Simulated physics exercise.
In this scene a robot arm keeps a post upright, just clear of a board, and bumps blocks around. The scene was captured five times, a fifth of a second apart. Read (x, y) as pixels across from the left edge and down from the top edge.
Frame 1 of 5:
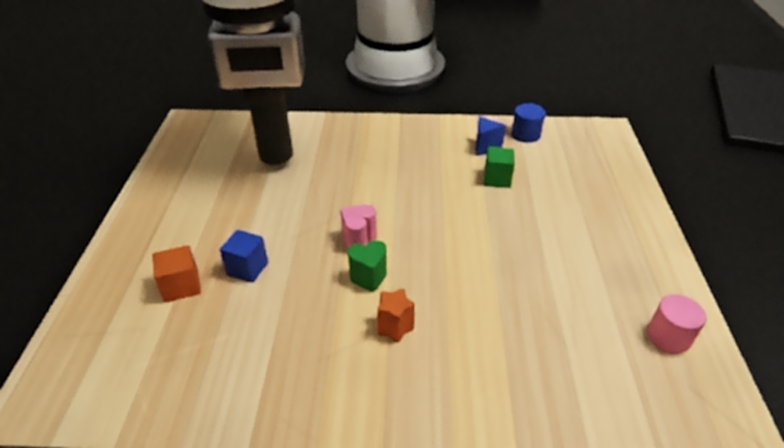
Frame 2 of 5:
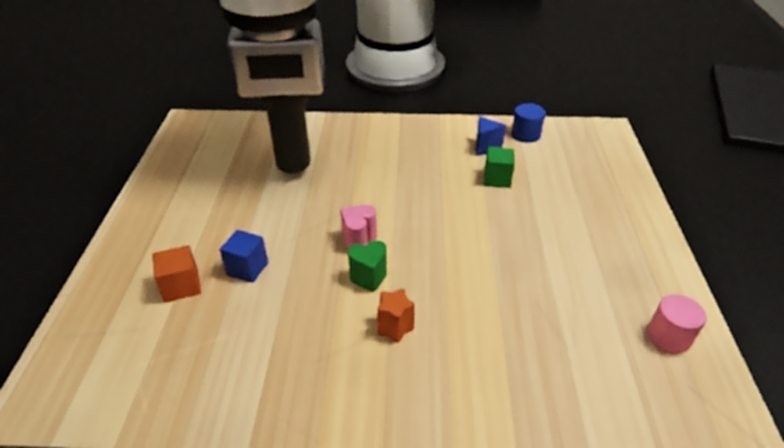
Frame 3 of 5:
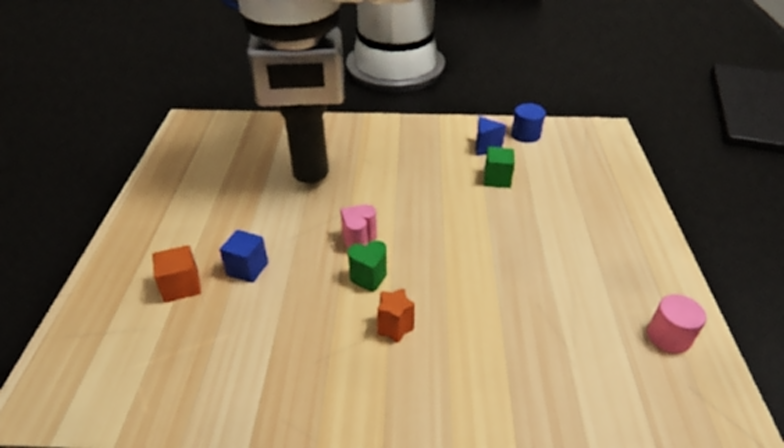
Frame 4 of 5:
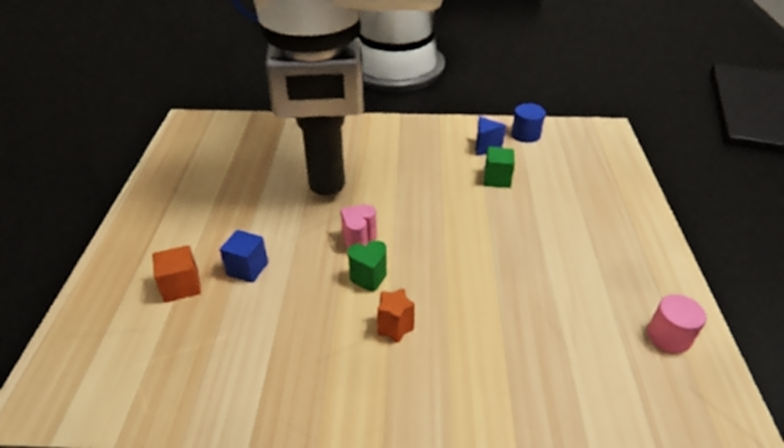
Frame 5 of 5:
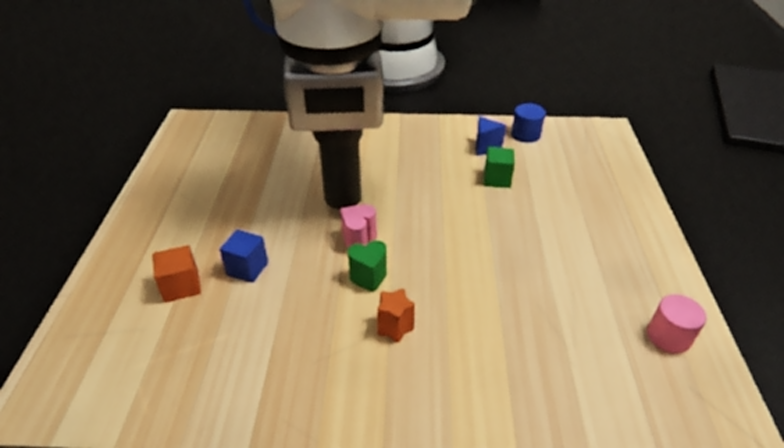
On a wooden board, a robot arm moves its black post diagonally toward the pink heart.
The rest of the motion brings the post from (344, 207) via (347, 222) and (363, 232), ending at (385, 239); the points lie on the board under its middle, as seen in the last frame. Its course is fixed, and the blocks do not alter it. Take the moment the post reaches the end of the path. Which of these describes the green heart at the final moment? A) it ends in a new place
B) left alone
That would be A.
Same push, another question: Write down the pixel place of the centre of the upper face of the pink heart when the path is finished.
Its top centre is at about (390, 237).
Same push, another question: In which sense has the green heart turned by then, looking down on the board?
From above, clockwise.
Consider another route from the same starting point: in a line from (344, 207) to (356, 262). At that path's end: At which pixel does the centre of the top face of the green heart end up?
The centre of its top will be at (375, 268).
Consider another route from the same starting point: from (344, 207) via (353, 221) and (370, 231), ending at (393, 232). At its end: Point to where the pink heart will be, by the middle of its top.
The centre of its top will be at (367, 229).
The first path, step by step. Halfway along, post at (354, 219); pink heart at (366, 224).
At the end, post at (385, 229); pink heart at (390, 237), turned 15° clockwise; green heart at (375, 259), turned 40° clockwise.
